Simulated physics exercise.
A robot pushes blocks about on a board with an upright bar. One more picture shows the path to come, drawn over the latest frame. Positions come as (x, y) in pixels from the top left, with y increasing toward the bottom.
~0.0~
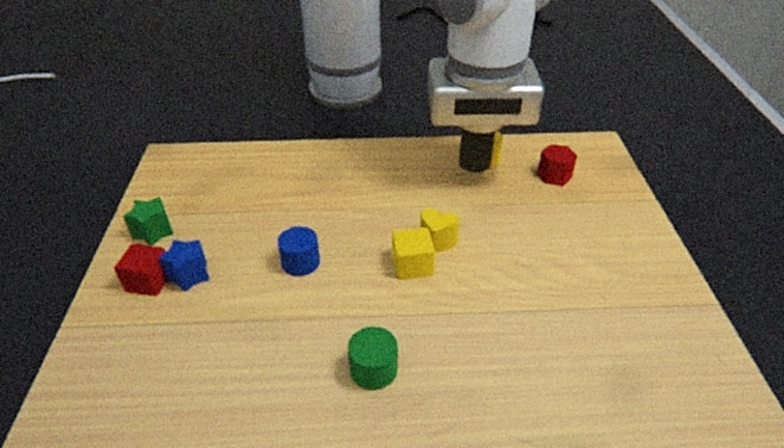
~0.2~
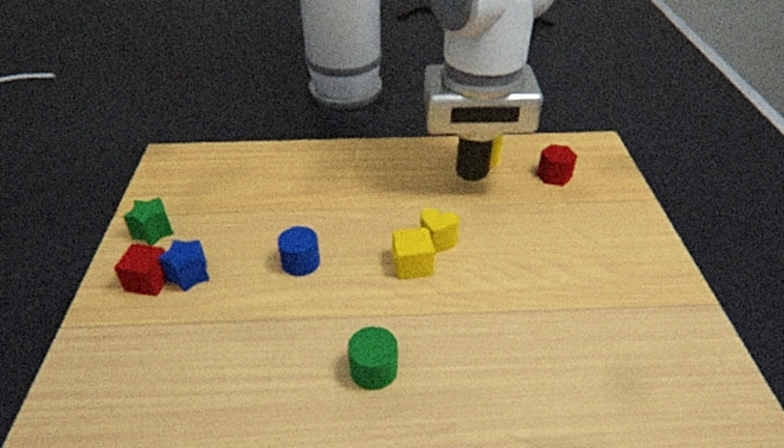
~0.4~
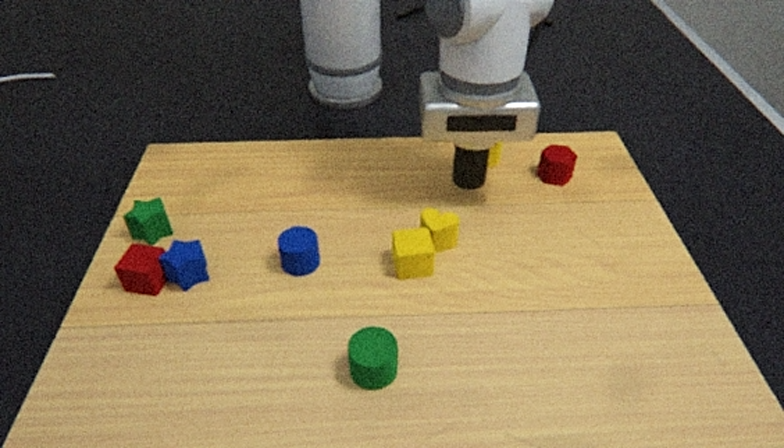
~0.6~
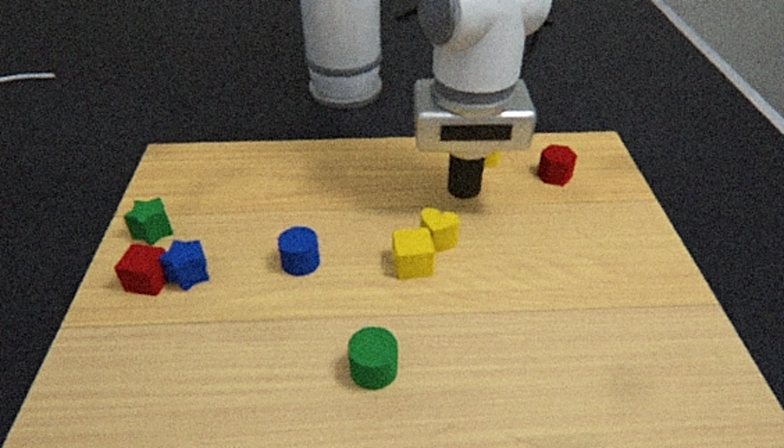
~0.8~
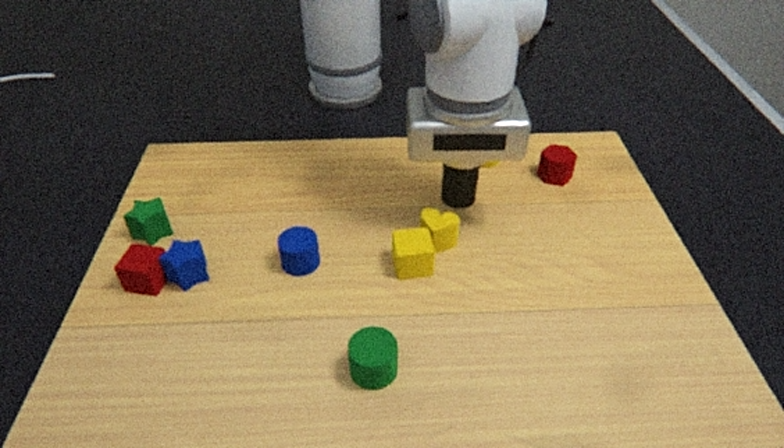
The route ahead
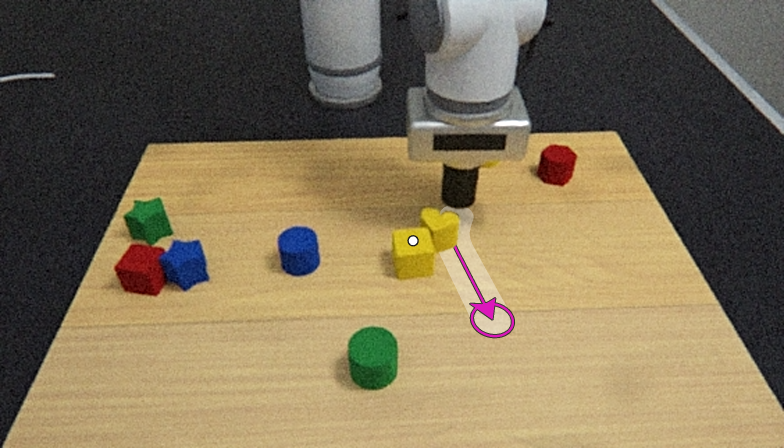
The robot arm moves its dark upright bar forward and slightly left toward the yellow heart.
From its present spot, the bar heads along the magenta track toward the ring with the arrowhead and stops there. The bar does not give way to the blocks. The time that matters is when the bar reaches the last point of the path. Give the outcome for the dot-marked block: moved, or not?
In the end it has been moved.
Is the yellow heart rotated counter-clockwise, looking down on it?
Short answer: No.
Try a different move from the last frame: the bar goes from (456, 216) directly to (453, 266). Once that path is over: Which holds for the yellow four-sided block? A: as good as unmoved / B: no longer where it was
The one that fits is B, no longer where it was.
Path on the board, from (456, 216) by way of (455, 247) and (472, 281) to (492, 320); the dot is on the yellow four-sided block.
On the path given first. One third of the way, bar (457, 230); yellow four-sided block (405, 246); yellow heart (438, 240), turned 20° clockwise.
Two thirds of the way, bar (475, 263); yellow four-sided block (403, 247), turned 15° clockwise; yellow heart (442, 258), turned 65° clockwise.
At the end, bar (496, 302); yellow four-sided block (403, 247), turned 15° clockwise; yellow heart (442, 258), turned 65° clockwise.
